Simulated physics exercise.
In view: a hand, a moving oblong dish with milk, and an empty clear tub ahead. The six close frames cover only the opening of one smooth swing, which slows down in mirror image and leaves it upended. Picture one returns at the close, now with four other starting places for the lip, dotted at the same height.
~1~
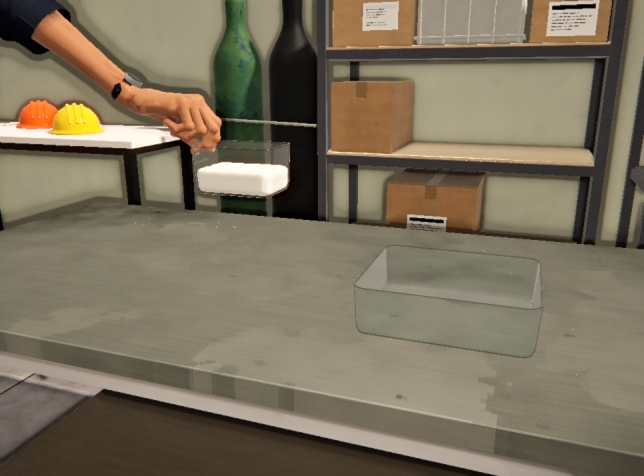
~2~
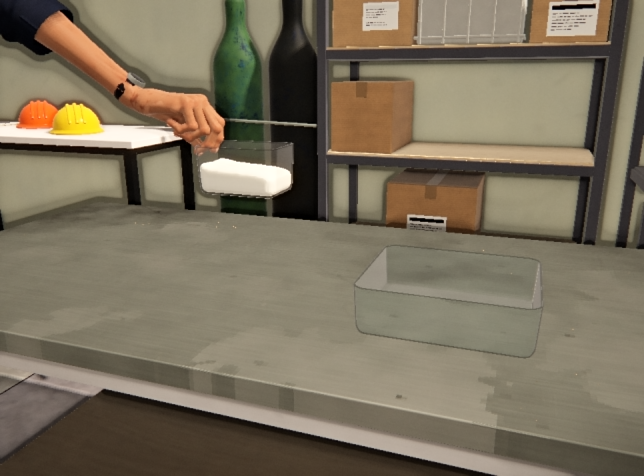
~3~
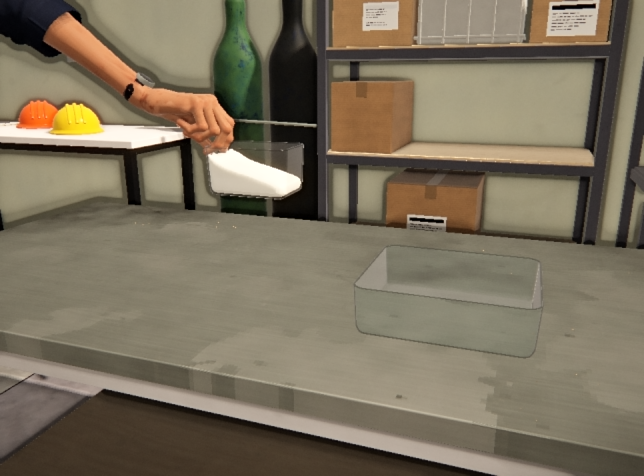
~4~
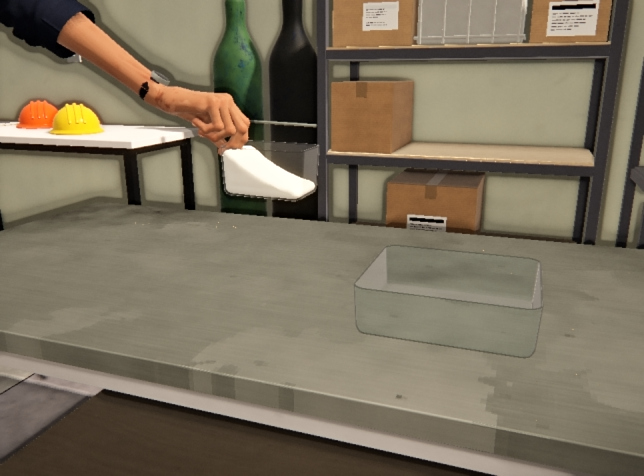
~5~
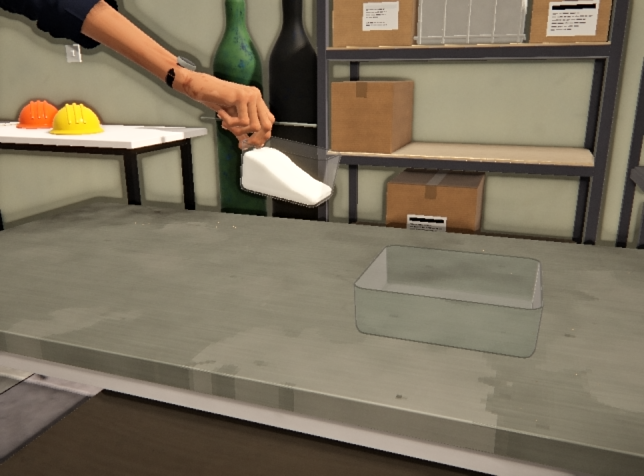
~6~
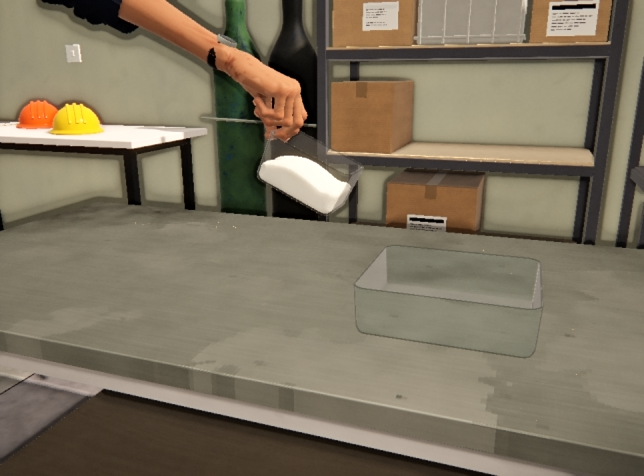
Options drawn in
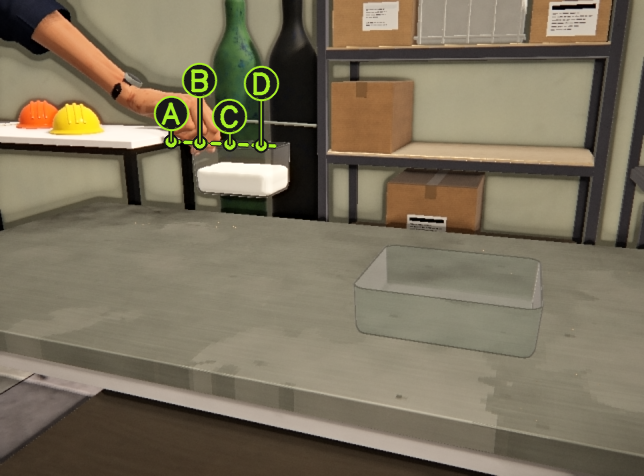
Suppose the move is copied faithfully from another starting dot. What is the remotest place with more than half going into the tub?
That is spot C.
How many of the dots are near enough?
Two of them.
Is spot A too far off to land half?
Yes, that goes wrong.
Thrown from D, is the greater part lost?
No, that is safe.
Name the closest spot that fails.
B it is.
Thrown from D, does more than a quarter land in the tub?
Yes, it does.
In lime, A at (171, 141); B at (199, 142); C at (229, 144); D at (261, 145).
With A, about 6 % lands in the tub, 92 % falls short.
With B, about 35 % lands in the tub, 57 % falls short and 9 % goes beside or beyond.
With C, about 71 % lands in the tub, 18 % falls short and 12 % goes beside or beyond.
With D, about 75 % lands in the tub, 11 % falls short and 13 % goes beside or beyond.
